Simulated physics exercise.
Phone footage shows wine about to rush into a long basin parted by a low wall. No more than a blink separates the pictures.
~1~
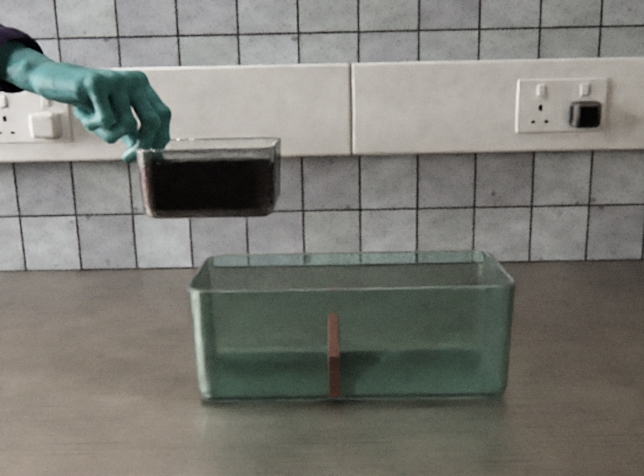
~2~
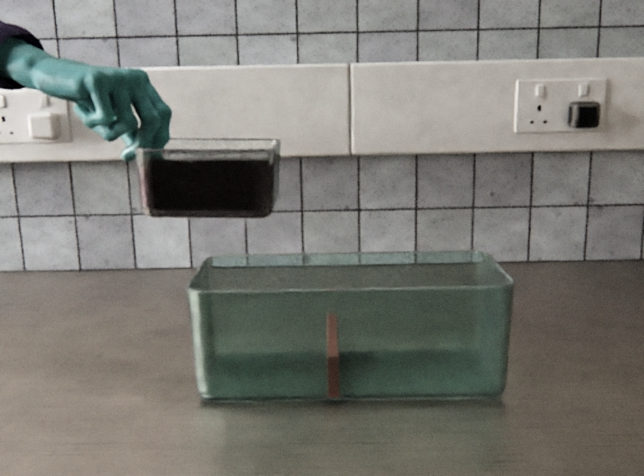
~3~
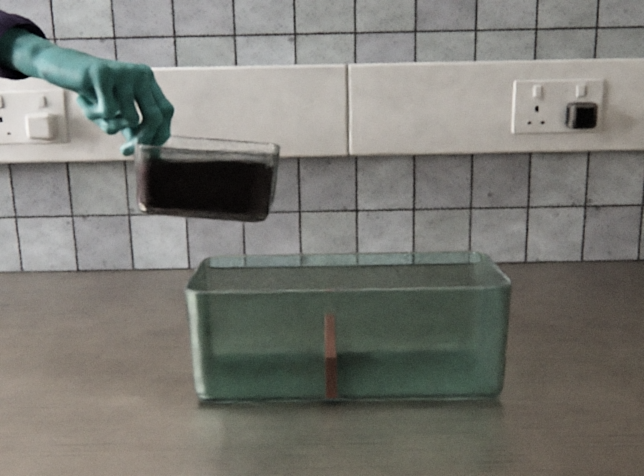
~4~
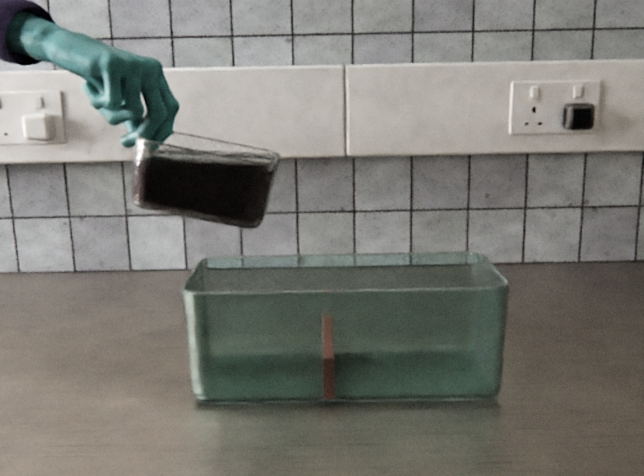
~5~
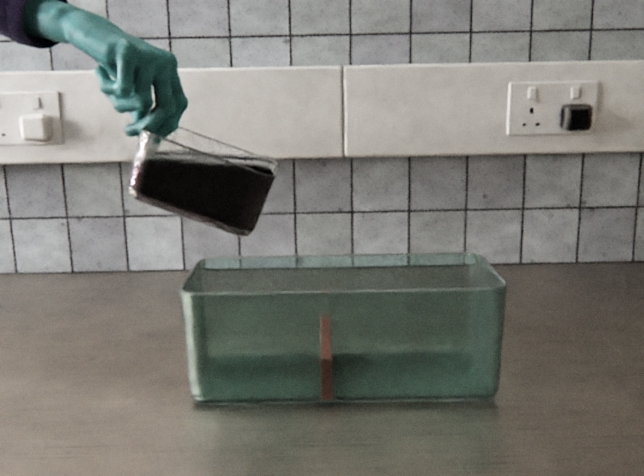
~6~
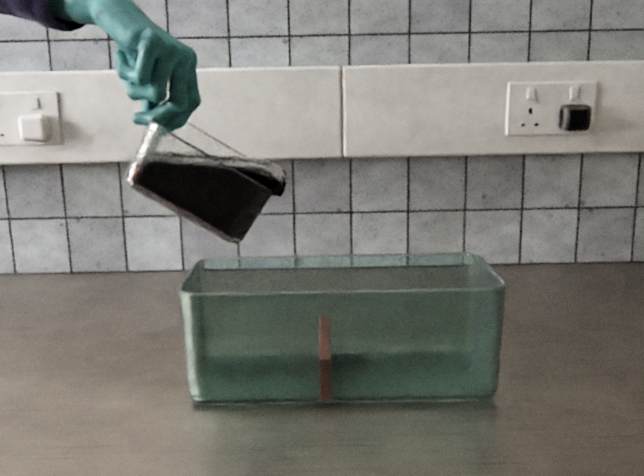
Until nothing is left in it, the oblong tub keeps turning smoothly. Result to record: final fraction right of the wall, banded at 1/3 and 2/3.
Fraction right of wall: 1/3 to 2/3.
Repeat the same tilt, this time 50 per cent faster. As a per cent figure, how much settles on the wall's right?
Close to 35 per cent.
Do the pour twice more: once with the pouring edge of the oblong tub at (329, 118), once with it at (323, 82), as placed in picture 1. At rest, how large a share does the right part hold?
Roughly 80 in a hundred the first time and 80 in a hundred the second.
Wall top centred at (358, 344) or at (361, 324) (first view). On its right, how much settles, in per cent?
Around 30 percent in try one and around 10 percent in try two.
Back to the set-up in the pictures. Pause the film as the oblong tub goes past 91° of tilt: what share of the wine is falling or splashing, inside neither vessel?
Something like 30 per cent of it.
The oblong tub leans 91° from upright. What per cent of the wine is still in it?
Some 20 in a hundred has yet to spill out.
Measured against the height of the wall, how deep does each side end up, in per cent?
I'd put the left at about 40 and the right at about 40.
A moment on, the tilt is 91° and 20 per cent is still to pour, 14 is left of the wall and 35 right of it.
Next, the tilt is 104° and 4 per cent is still to pour, 37 is left of the wall and 51 right of it.
Then the tilt is 104° and 0 per cent is still to pour, 43 is left of the wall and 52 right of it.
Later the tilt is 104° and 0 per cent is still to pour, 44 is left of the wall and 52 right of it.
In the end 44 per cent lies left of the wall, 52 right of it and 4 outside.
